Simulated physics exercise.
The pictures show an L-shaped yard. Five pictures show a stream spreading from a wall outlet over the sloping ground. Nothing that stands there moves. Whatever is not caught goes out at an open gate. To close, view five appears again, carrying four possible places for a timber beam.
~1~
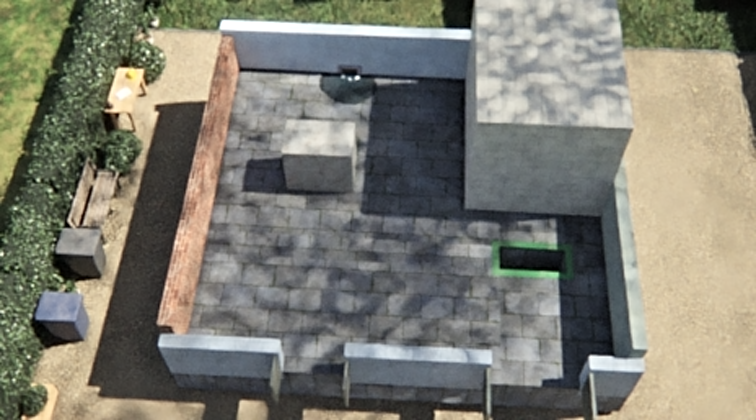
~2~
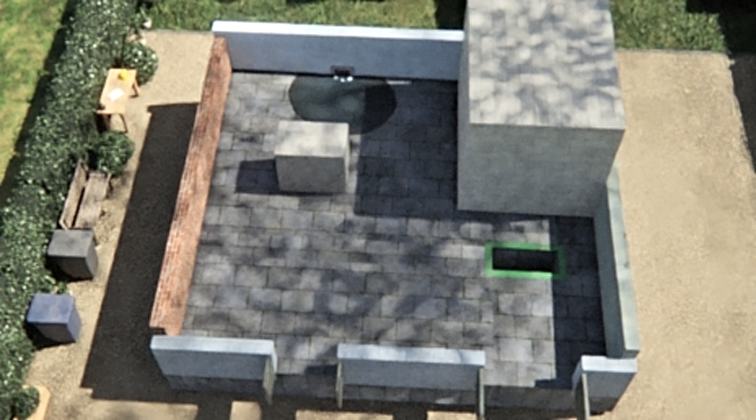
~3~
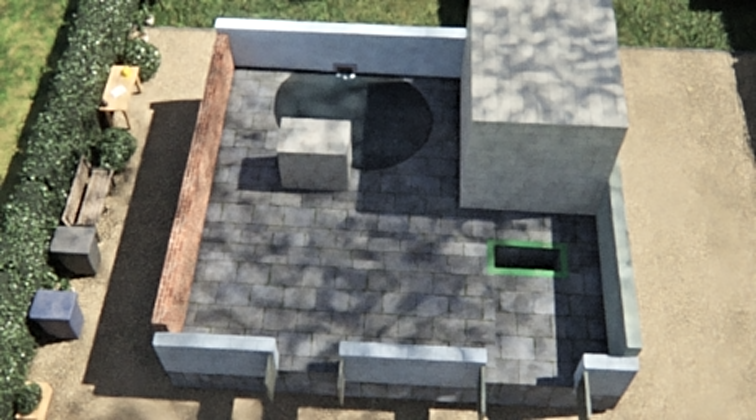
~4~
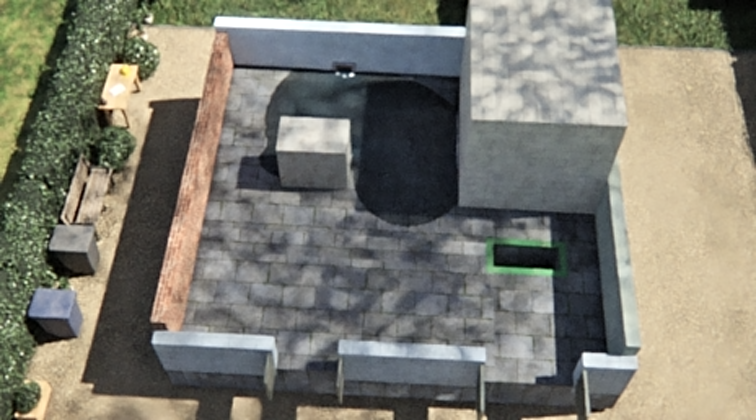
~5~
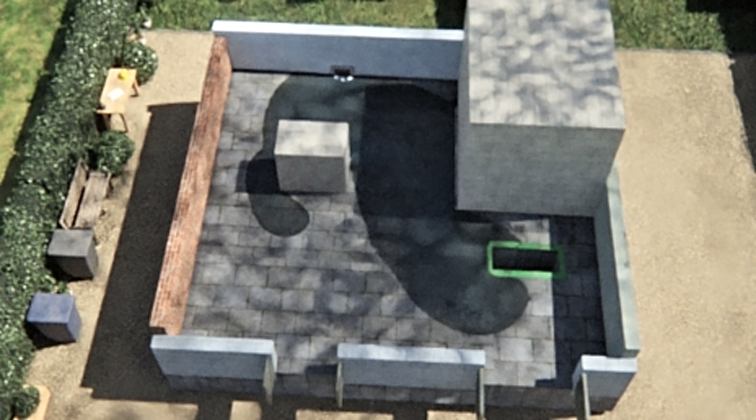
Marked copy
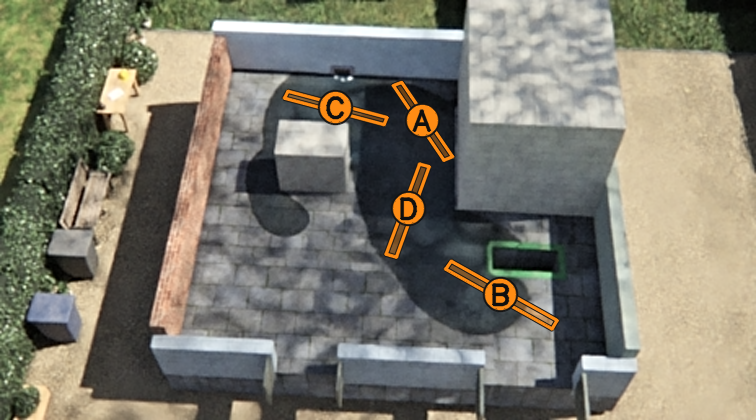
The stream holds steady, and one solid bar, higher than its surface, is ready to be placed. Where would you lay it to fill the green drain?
Take B.
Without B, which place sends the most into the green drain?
It is A.
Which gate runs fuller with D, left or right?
The right gate.
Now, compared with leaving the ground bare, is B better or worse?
Better.
On the marked copy, A from (397, 84) to (448, 158); B from (448, 265) to (554, 324); C from (286, 94) to (385, 121); D from (391, 255) to (424, 165).
With A, about 21 % of the stream goes into the green drain, about 78 % out by the gates.
With B, about 36 % of the stream goes into the green drain, about 62 % out by the gates.
With C, about 15 % of the stream goes into the green drain, about 82 % out by the gates.
With D, about 10 % of the stream goes into the green drain, about 90 % out by the gates.
